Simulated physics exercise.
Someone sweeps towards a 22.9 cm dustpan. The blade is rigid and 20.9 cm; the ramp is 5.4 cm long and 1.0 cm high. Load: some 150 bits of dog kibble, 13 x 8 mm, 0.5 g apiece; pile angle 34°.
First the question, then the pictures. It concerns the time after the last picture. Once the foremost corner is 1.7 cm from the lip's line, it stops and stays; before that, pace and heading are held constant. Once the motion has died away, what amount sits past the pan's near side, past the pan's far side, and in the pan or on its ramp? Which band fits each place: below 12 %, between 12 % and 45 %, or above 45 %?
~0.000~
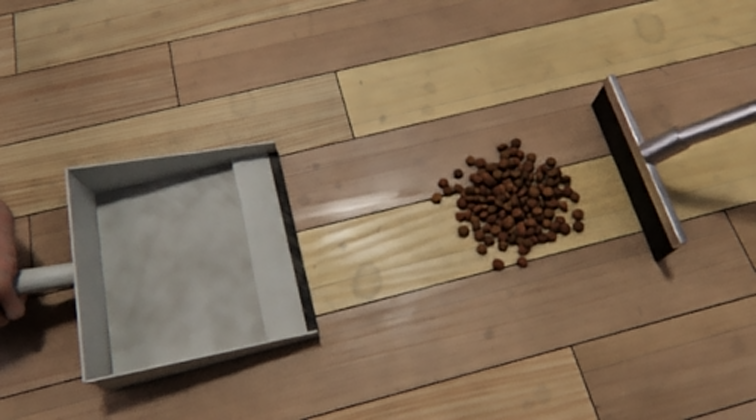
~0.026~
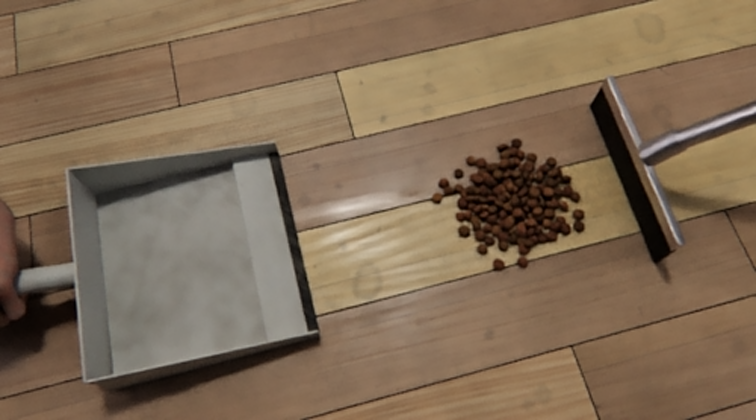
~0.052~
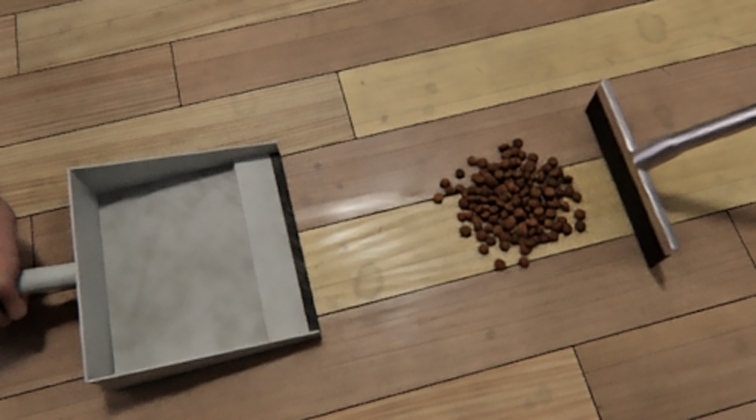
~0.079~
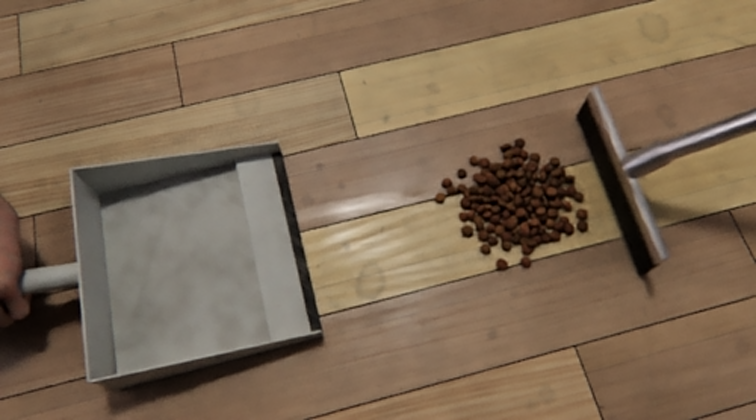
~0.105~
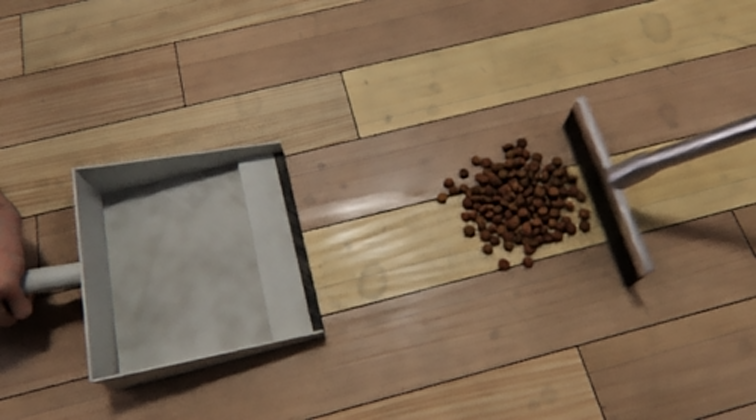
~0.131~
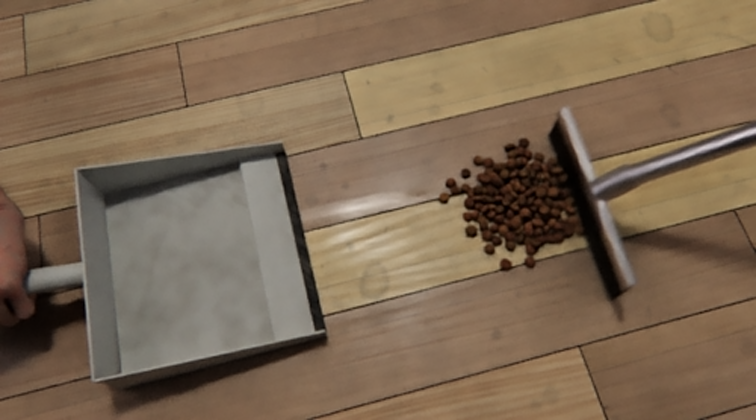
Near side: A decent share. Far side: A scattering. Pan: A decent share.
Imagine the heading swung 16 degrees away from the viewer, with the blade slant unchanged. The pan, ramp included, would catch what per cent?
That gives near 60 in a hundred.
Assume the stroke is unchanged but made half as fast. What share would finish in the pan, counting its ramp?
Some 15 %.
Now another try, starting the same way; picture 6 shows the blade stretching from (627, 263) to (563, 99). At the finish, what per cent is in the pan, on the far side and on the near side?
Pan 55, far 0, near 10.
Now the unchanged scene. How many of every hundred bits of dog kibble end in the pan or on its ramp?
Roughly 25 per cent.
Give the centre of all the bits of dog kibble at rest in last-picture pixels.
Approximately (314, 295) in the last picture.
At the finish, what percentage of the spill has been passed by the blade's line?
I'd put it near 30 in a hundred.
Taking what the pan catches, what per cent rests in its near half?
Around 100 in a hundred.
After 0.29 s, middle of the blade 16 cm from the lip; 0 % over the lip, far side 0 %, near side 10 %.
After 0.40 s, middle of the blade 6 cm from the lip; 0 % over the lip, far side 0 %, near side 20 %.
After 0.64 s, middle of the blade 2 cm from the lip; 25 % over the lip, far side 0 %, near side 25 %.
In the end, at 1.2 s, near side 25 %, far side 0 %, pan 25 %, in front of the lip or behind the blade 45 %.
